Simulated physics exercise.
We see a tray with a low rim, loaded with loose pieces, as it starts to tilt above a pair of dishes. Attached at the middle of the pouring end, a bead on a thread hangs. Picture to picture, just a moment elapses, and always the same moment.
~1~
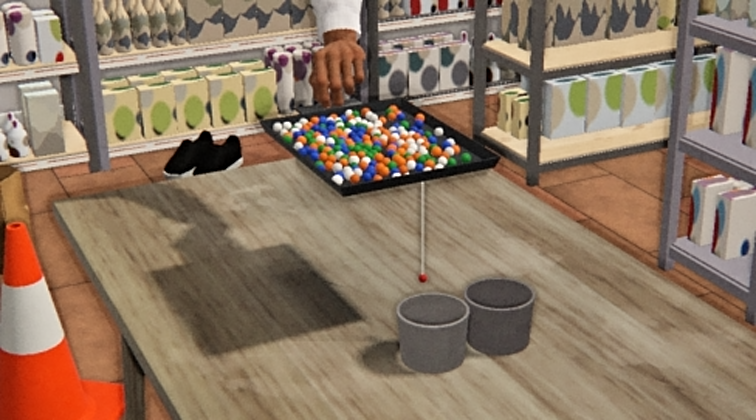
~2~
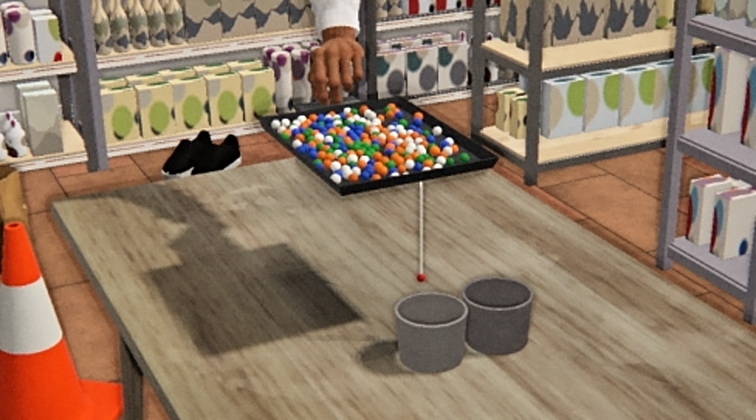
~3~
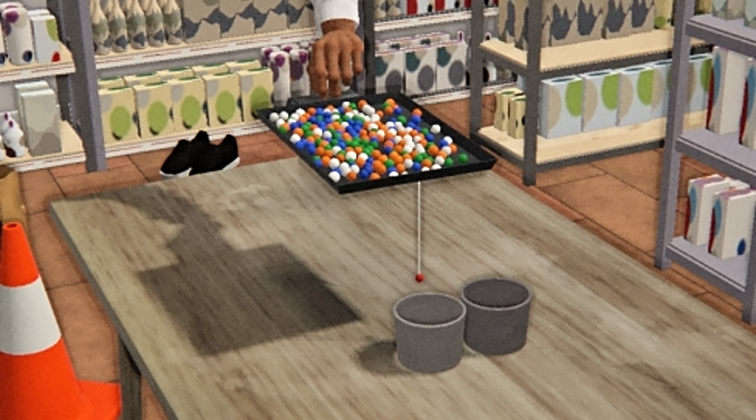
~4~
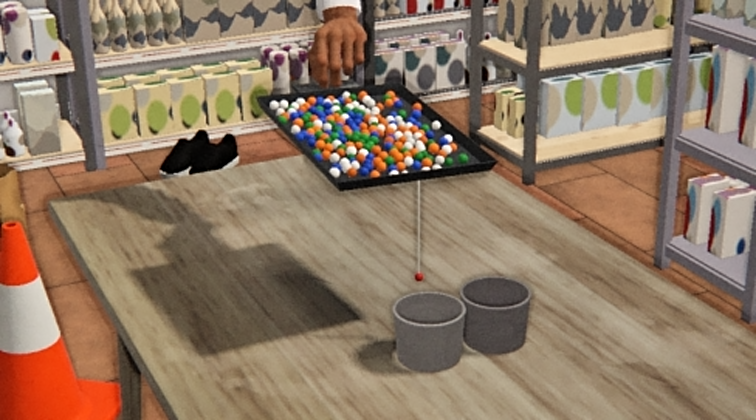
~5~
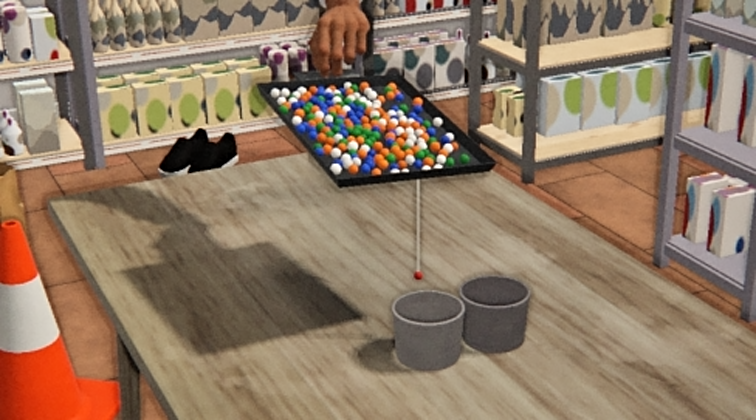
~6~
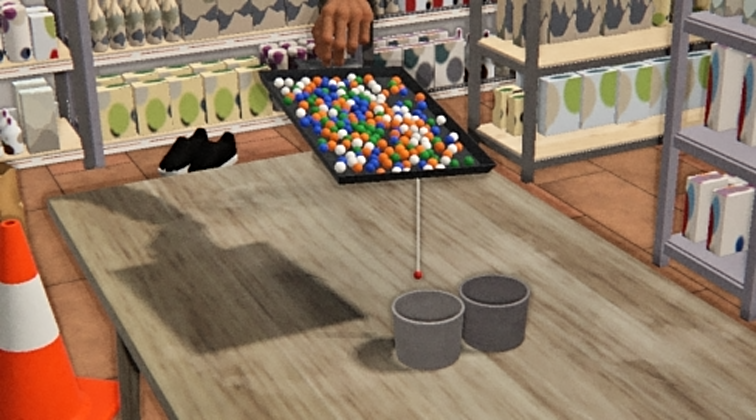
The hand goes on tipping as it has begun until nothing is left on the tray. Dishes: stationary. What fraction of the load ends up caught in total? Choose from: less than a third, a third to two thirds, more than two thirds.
In total, a third to two thirds ends up caught.
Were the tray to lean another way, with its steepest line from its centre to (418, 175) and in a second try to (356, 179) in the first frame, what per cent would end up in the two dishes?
Somewhere close to 70 % the first time, 10 % the second.
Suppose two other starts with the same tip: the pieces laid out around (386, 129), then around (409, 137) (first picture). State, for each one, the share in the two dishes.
Around 50 then around 50 per cent.
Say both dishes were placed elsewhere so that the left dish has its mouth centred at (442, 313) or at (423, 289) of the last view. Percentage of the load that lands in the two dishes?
Trial 1 30%, trial 2 50%.
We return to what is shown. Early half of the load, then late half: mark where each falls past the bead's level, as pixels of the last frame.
Early half (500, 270), late half (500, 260).
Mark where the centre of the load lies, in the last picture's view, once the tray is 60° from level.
In the last view, the load is centred close to (479, 211).
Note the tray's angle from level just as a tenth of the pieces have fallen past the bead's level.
Roughly 45 degrees at that moment.
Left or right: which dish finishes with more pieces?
The right-hand one.
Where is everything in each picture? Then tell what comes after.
In the first frame, corners of the pouring end near (343, 185) and (495, 156), level; middle of the load near (368, 145), round plastic beads; left dish near (449, 344); right dish near (517, 327); bead on its thread near (423, 278).
In the second frame, corners of the pouring end near (342, 184) and (493, 156), level; middle of the load near (366, 143).
In the third frame, corners of the pouring end near (341, 183) and (492, 158), tipped barely, lowest at the right corner; middle of the load near (365, 140).
In the fourth frame, corners of the pouring end near (341, 180) and (492, 159), tipped a little, lowest at the right corner; middle of the load near (365, 134).
In the fifth frame, corners of the pouring end near (341, 176) and (491, 161), tipped a little, lowest at the right corner; middle of the load near (366, 128).
In the sixth frame, corners of the pouring end near (342, 173) and (491, 162), tipped a little, lowest at the right corner; middle of the load near (371, 124), all but a few on the move; left dish near (445, 341); right dish near (512, 324).
Shortly afterwards, tray tipped steeply; near a third on the tray; a little in the left dish; near a quarter in the right dish; near a quarter outside both; near a quarter in the air.
Next, tray tipped past a quarter turn; a little in the left dish; near half in the right dish; near half outside both.
Some moments later, tray tipped past a quarter turn; a little in the left dish; near half in the right dish; near half outside both.
In the end, tray tipped past a quarter turn; a little in the left dish; near half in the right dish; near half outside both.
